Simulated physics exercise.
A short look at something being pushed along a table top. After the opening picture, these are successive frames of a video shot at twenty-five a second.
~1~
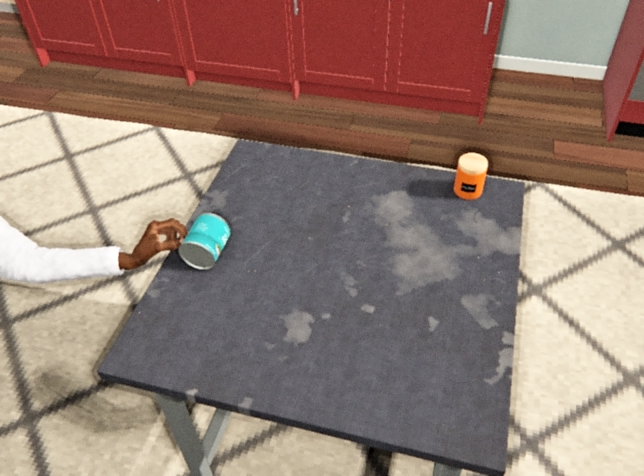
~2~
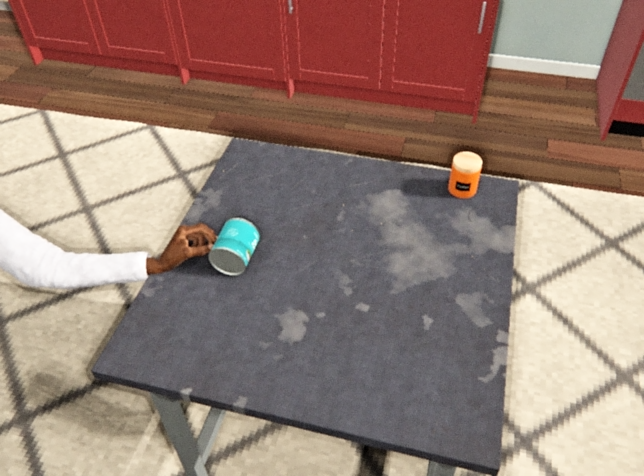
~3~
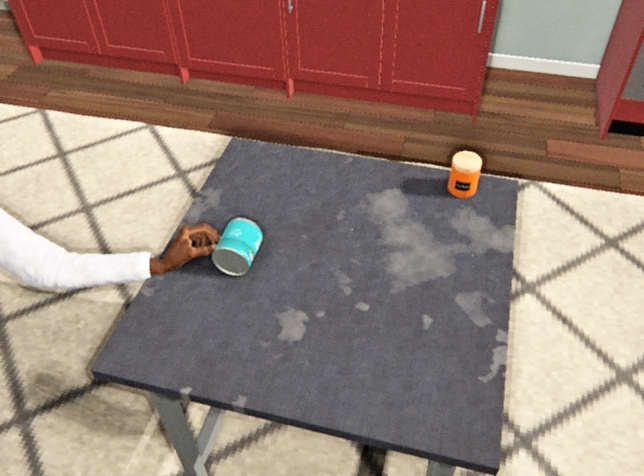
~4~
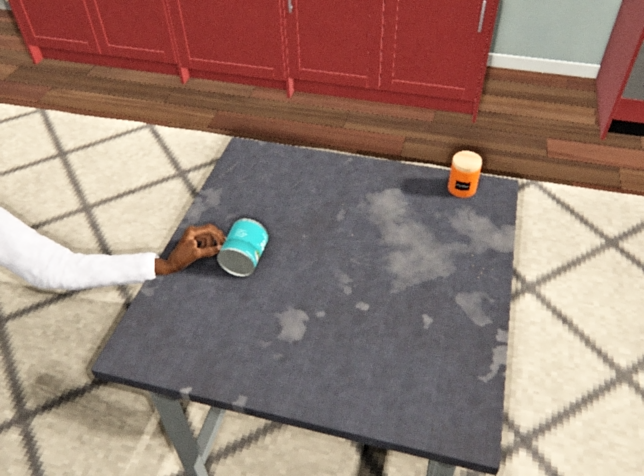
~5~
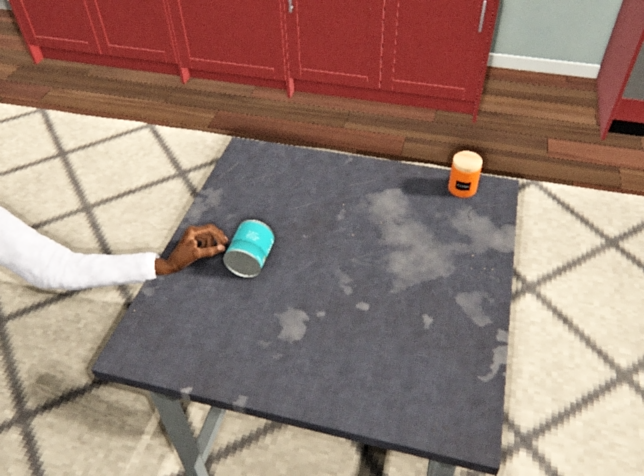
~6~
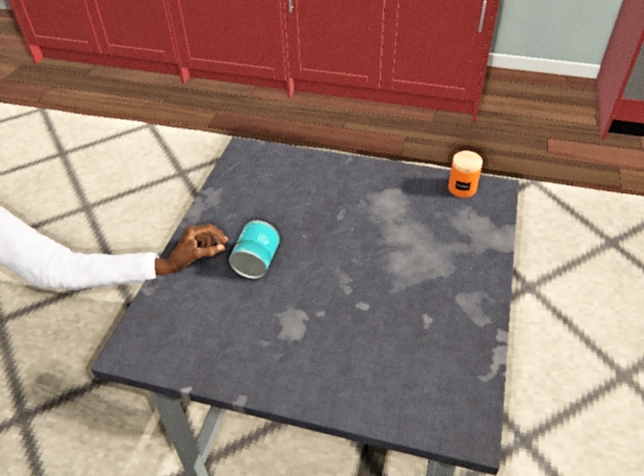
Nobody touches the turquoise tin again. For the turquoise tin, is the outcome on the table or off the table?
The turquoise tin remains on top.
Then, 0.10 s after the last picture, turquoise tin rolled about its own width near (268, 252).
Then, 0.20 s after the last picture, turquoise tin rolled about its own width near (278, 254).
Then, 0.30 s after the last picture, turquoise tin rolled about its own width near (287, 256).
Then, 0.50 s after the last picture, turquoise tin rolled about its own width near (298, 258).
At rest, moved from the start, turquoise tin. Seen from the same camera at the end, turquoise tin near (302, 259).
